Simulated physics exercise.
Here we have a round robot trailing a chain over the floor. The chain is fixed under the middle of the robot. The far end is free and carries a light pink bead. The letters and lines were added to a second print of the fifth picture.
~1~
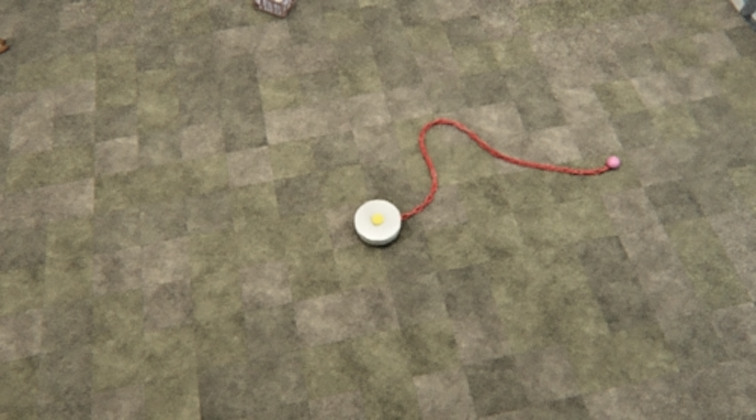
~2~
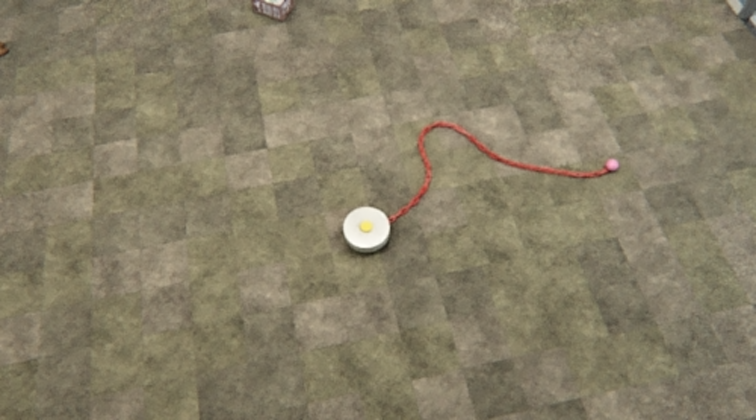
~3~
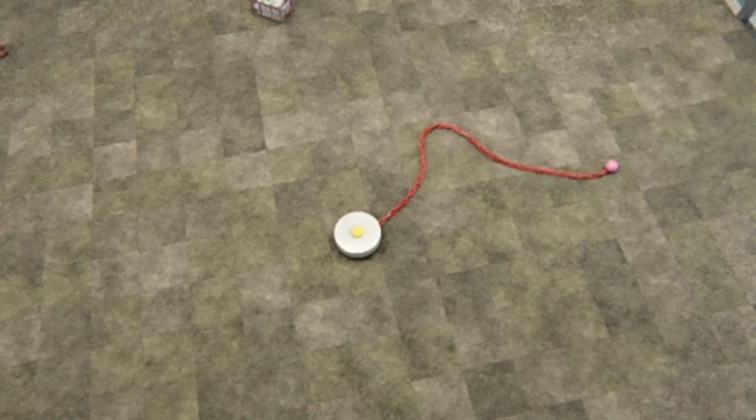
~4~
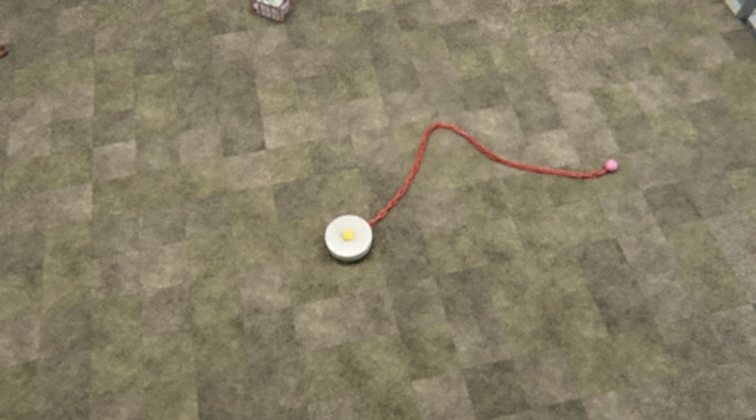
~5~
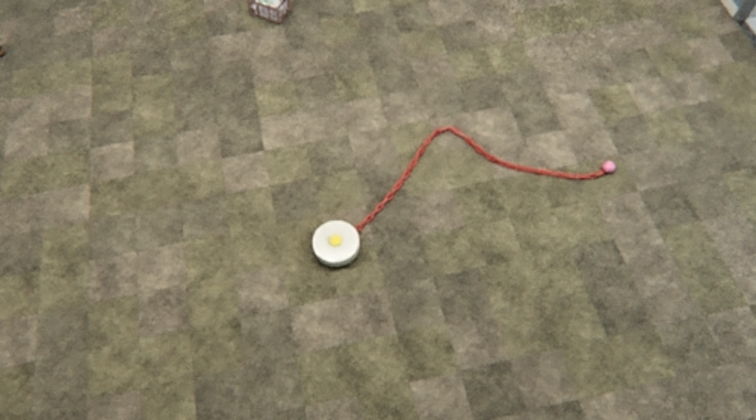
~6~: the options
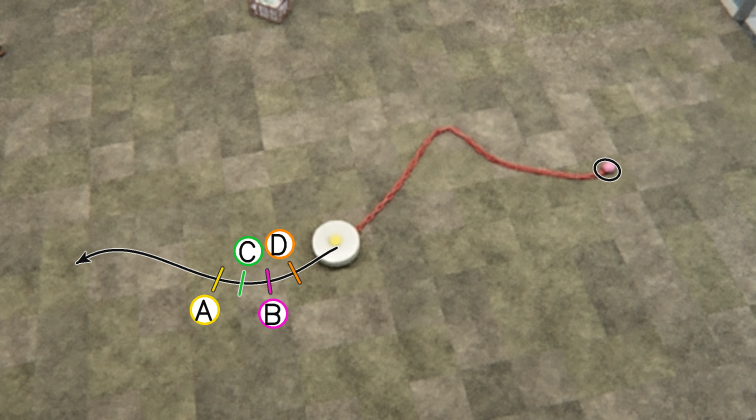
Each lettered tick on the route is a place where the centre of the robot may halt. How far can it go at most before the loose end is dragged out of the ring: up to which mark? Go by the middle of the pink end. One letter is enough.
B is the last safe stop.
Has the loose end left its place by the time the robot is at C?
By then, yes.
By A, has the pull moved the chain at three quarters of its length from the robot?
By then, yes.
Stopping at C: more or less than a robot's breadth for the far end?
By then, less.
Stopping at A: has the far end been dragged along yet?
Yes.
On the copy, A at (218, 279); B at (269, 281); C at (242, 283); D at (295, 273); the ring at (607, 170); the route from (337, 248) via (202, 275) to (77, 263).
On B. First, robot (314, 258), middle of the chain (444, 146), free end (609, 167).
Then, robot (290, 271), middle of the chain (437, 168), free end (609, 167).
Finally, robot (267, 278), middle of the chain (432, 189), free end (606, 169); the free end is still in its ring.
By contrast, A drags the free end to (572, 171); C drags the free end to (590, 171); D is safe but short.
